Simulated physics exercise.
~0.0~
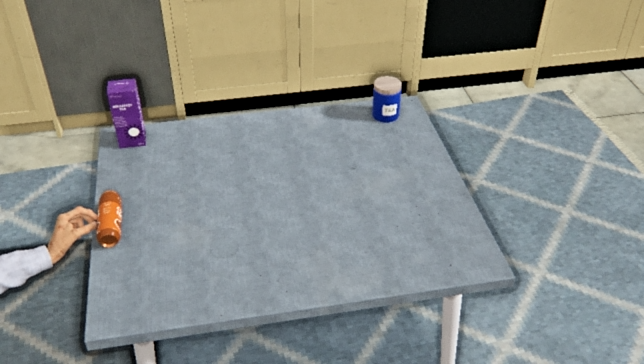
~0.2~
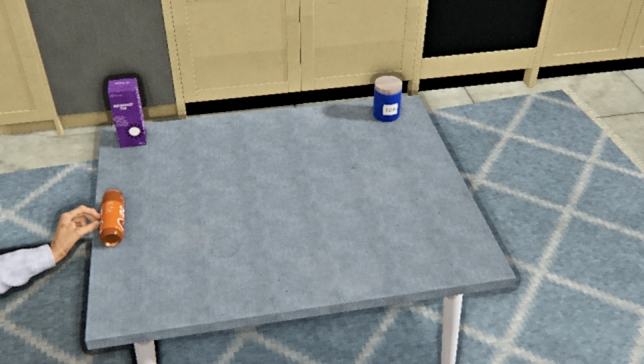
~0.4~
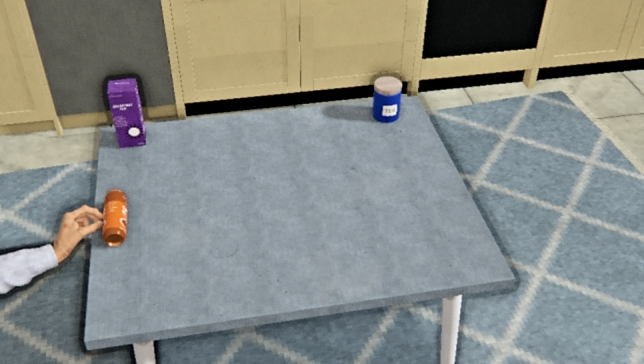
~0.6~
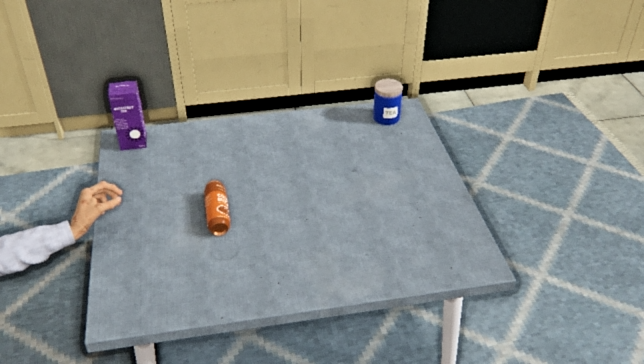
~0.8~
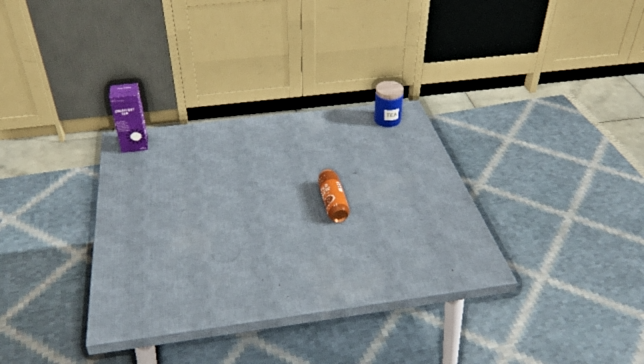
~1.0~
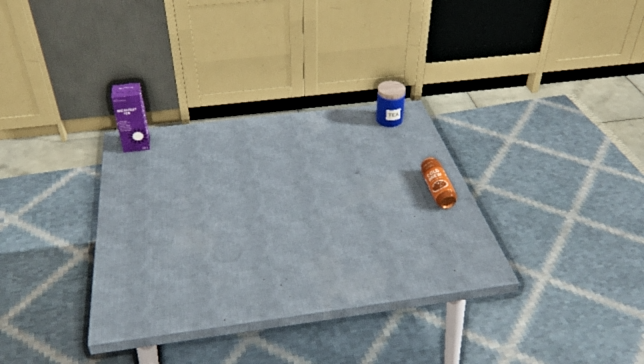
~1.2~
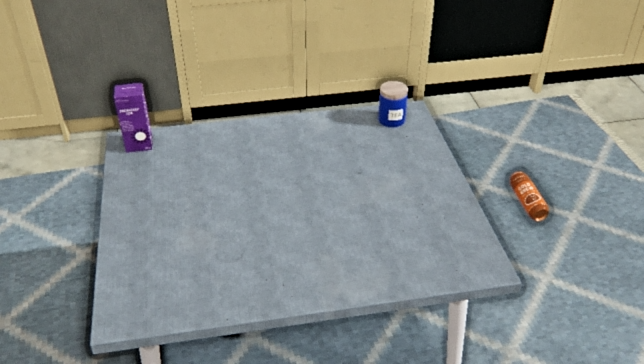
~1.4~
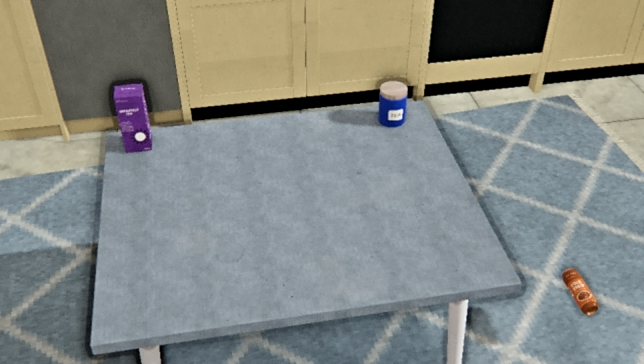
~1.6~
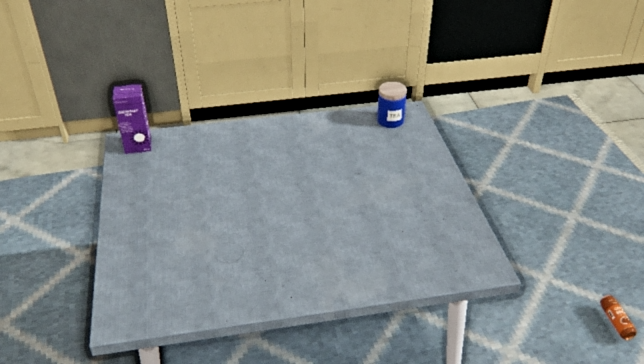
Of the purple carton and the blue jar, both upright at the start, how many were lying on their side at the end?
None of them were. The purple carton and the blue jar were both still standing upright on the table.
